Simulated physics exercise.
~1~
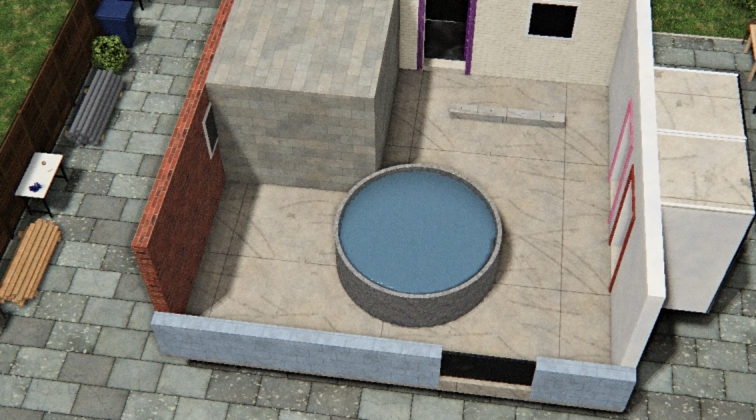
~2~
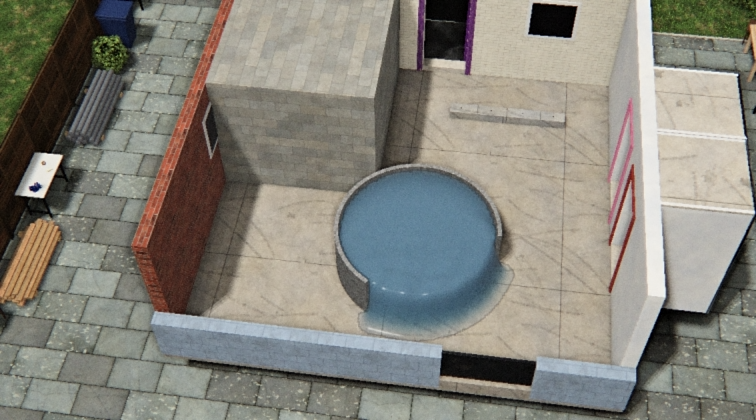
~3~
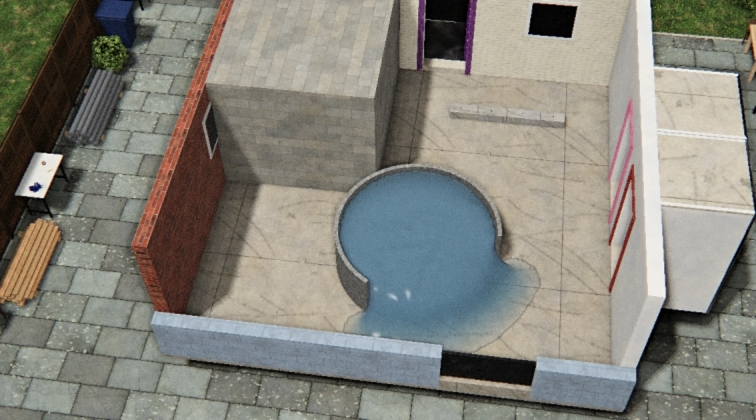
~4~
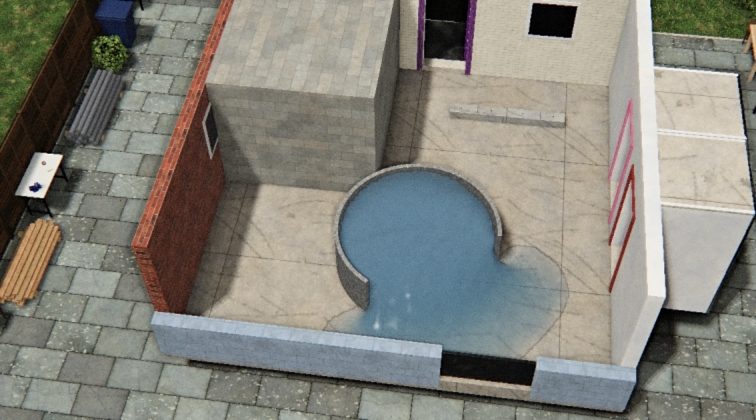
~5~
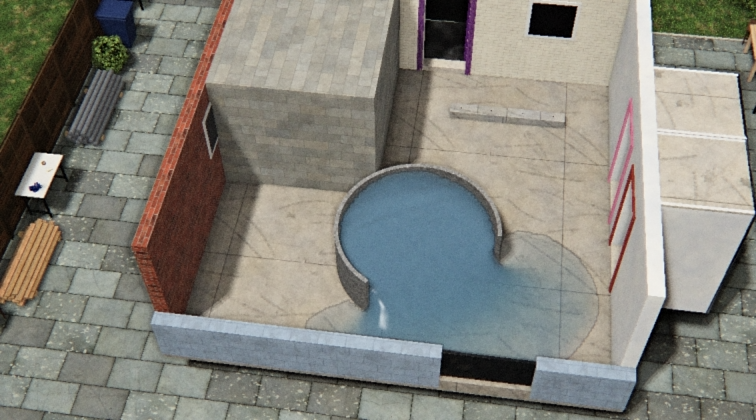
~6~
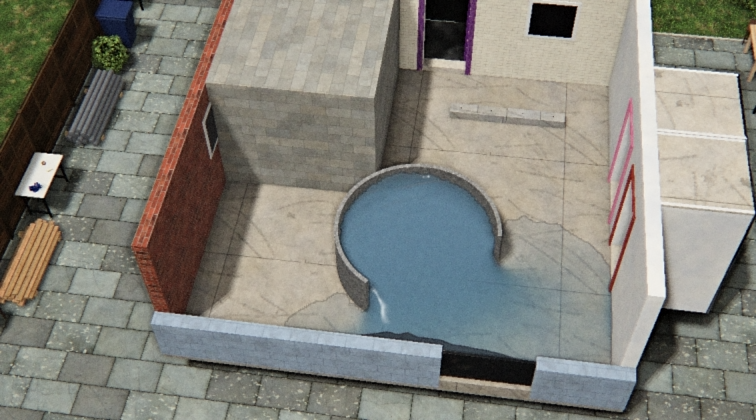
In a walled service yard with a paved floor, a round pool stands full of still blue water. The front of its wall gives way, and water pours through the gap onto the floor. The sheet spreads forward to the low front wall and fans out right to the side wall with the red-framed opening.
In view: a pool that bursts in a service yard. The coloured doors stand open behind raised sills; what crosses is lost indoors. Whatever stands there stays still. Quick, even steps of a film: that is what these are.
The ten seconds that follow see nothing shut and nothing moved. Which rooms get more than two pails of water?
Result: The pink door is swamped, the purple door is swamped, the red door is swamped.
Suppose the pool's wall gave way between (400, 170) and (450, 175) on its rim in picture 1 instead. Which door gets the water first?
That would be the door marked purple.
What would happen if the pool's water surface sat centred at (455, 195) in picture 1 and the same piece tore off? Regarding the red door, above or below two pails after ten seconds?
The red door tops that amount.
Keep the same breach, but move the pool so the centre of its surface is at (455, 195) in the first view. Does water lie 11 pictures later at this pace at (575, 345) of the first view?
Result at that place: Inundated.
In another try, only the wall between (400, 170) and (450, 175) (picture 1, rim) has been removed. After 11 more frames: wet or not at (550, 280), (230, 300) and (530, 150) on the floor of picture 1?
First kept bare, second kept bare, third soaked through.
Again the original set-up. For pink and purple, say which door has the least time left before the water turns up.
Answer: The one in pink.
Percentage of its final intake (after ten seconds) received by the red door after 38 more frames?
About 90 per cent.
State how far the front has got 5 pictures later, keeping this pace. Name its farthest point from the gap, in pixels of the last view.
About at (179, 336).
A moment on, water covers 35 % of the floor; the pink door wet at the sill, nothing in, the purple door not reached, the red door over two buckets in.
Next, water covers 45 % of the floor; the pink door wet at the sill, nothing in, the purple door not reached, the red door over two buckets in.
Then, water covers 85 % of the floor; the pink door under two buckets in, the purple door not reached, the red door far over two buckets in.
Later, water covers 100 % of the floor; the pink door under two buckets in, the purple door under two buckets in, the red door far over two buckets in.
In the end, water covers 100 % of the floor; the pink door over two buckets in, the purple door over two buckets in, the red door far over two buckets in.
